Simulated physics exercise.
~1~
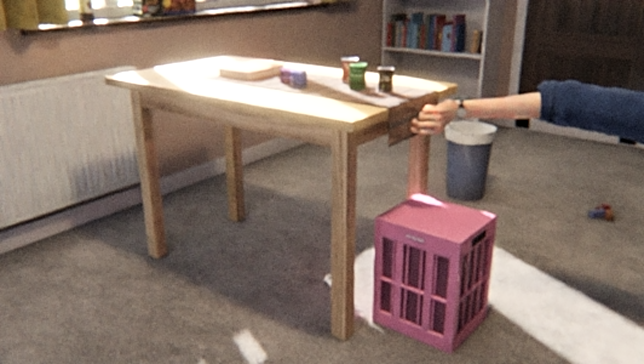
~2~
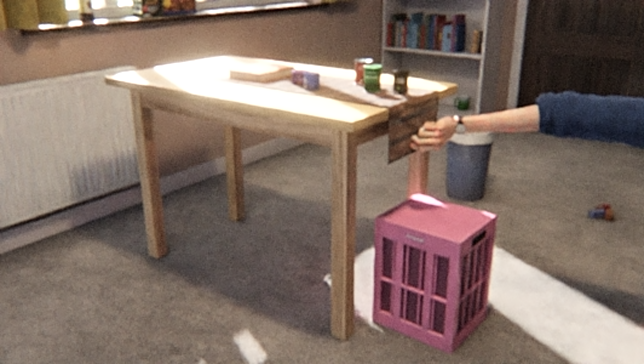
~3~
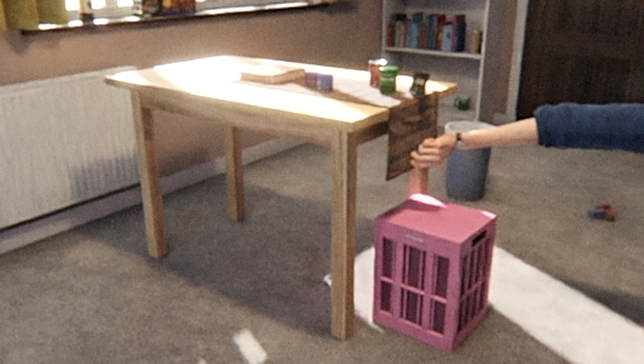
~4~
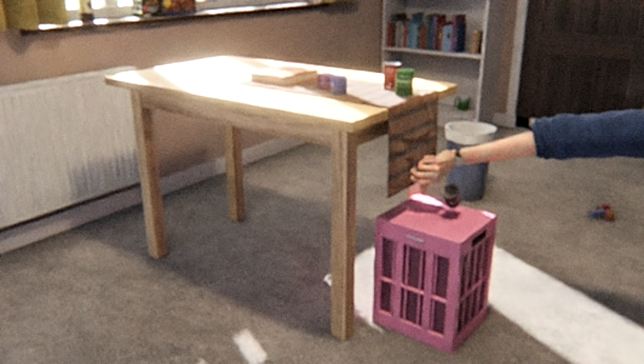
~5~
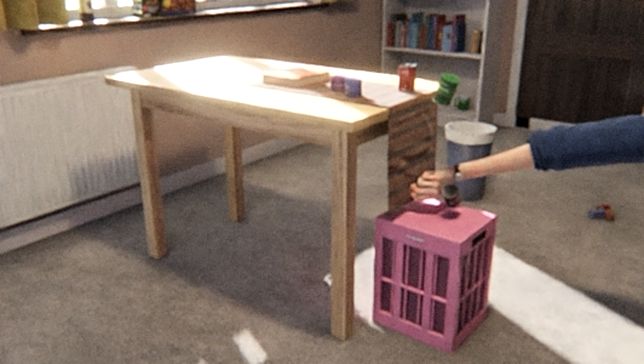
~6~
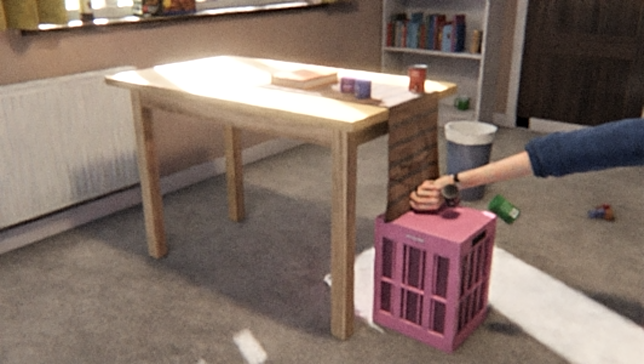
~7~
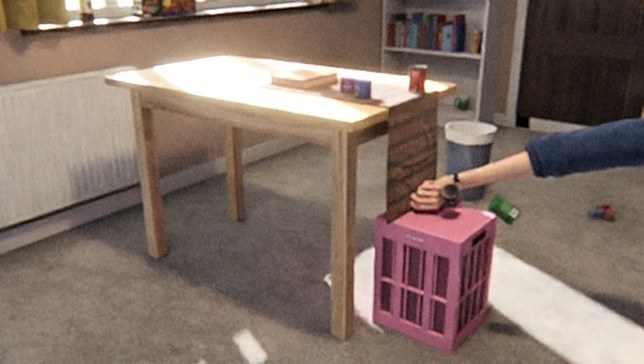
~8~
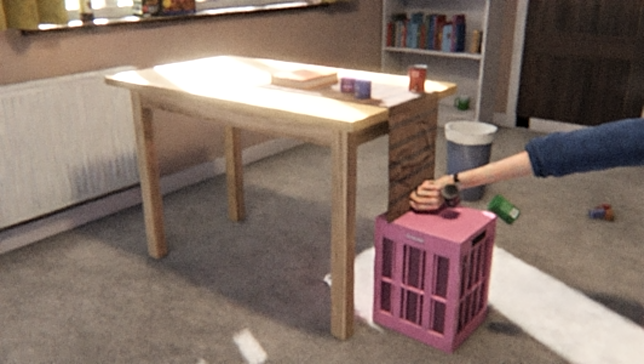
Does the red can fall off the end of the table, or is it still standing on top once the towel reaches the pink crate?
The red can is still standing on the table when the towel reaches the crate. Only two things come down, the black can and the green can.
